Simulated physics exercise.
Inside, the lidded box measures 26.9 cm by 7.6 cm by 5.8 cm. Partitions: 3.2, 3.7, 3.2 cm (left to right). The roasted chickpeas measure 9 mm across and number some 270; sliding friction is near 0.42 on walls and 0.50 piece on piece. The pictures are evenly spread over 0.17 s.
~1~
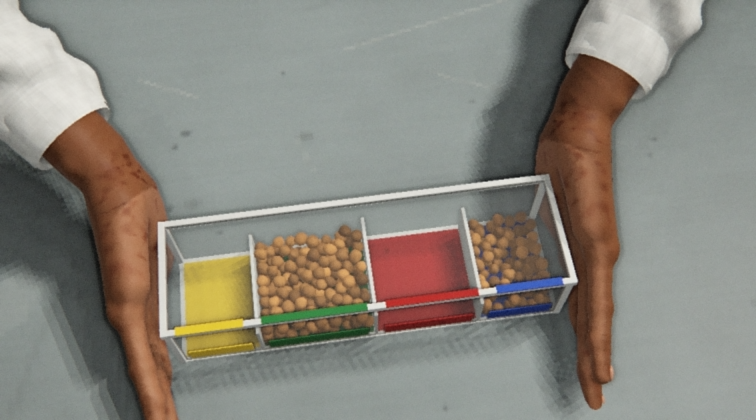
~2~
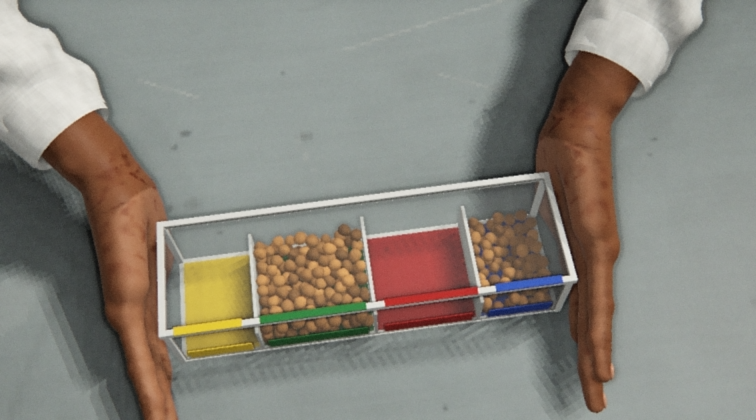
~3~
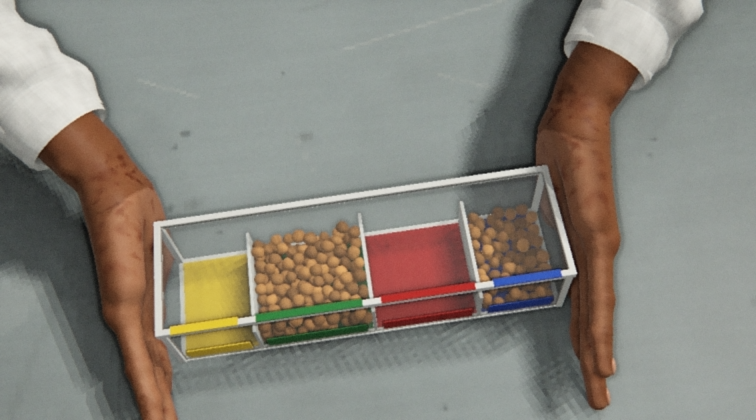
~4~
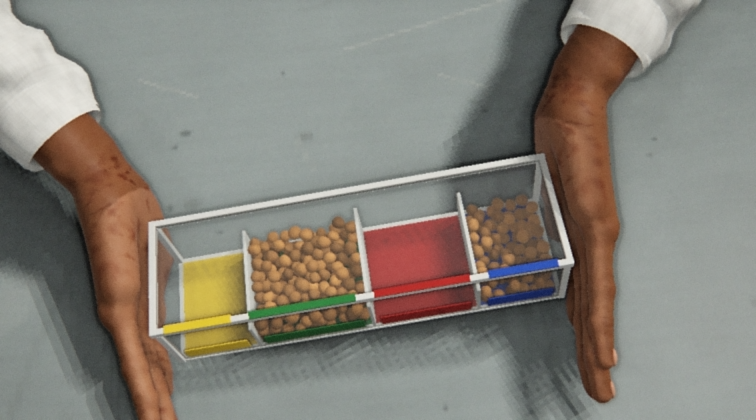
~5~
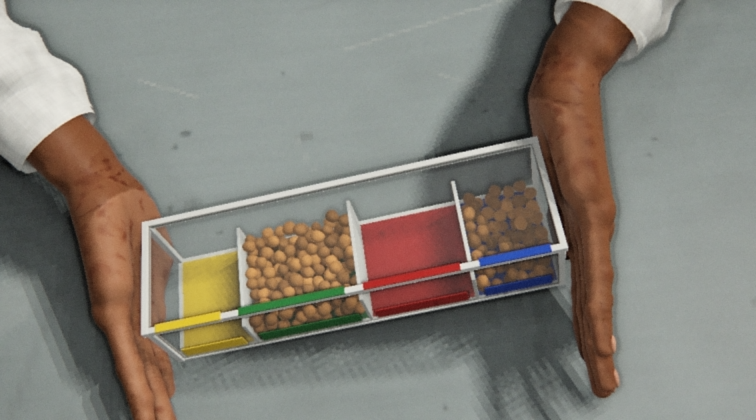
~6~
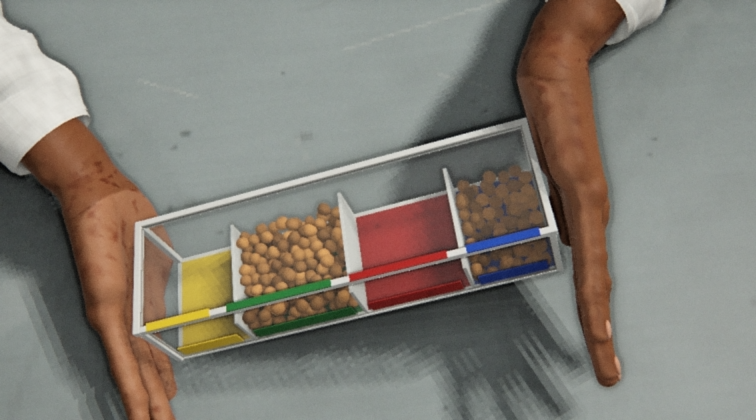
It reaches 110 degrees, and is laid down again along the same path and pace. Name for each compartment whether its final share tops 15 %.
Red below, blue below, green above, yellow above.
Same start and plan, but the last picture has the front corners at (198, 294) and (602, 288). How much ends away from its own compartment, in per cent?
It would be near 30 per cent.
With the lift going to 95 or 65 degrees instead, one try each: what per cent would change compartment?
Some 80 and 30 per cent.
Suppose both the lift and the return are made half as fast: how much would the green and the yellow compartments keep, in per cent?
Green 30, yellow 70.
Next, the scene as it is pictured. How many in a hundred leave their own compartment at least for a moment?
About 75 per cent.
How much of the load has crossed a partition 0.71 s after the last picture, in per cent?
Roughly 45 per cent.
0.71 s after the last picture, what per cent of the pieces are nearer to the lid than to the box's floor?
About 80 per cent.
Then, 0.71 s after the last picture, tilt 110 degrees; red 15 %, blue 15 %, green 40 %, yellow 30 %.
Then, 1.19 s after the last picture, tilt 49 degrees; red 5 %, green 40 %, yellow 55 %.
Then, 1.73 s after the last picture, tilt 0 degrees; red 5 %, green 40 %, yellow 55 %.
In the end, red 5 %, blue 0 %, green 40 %, yellow 55 %.
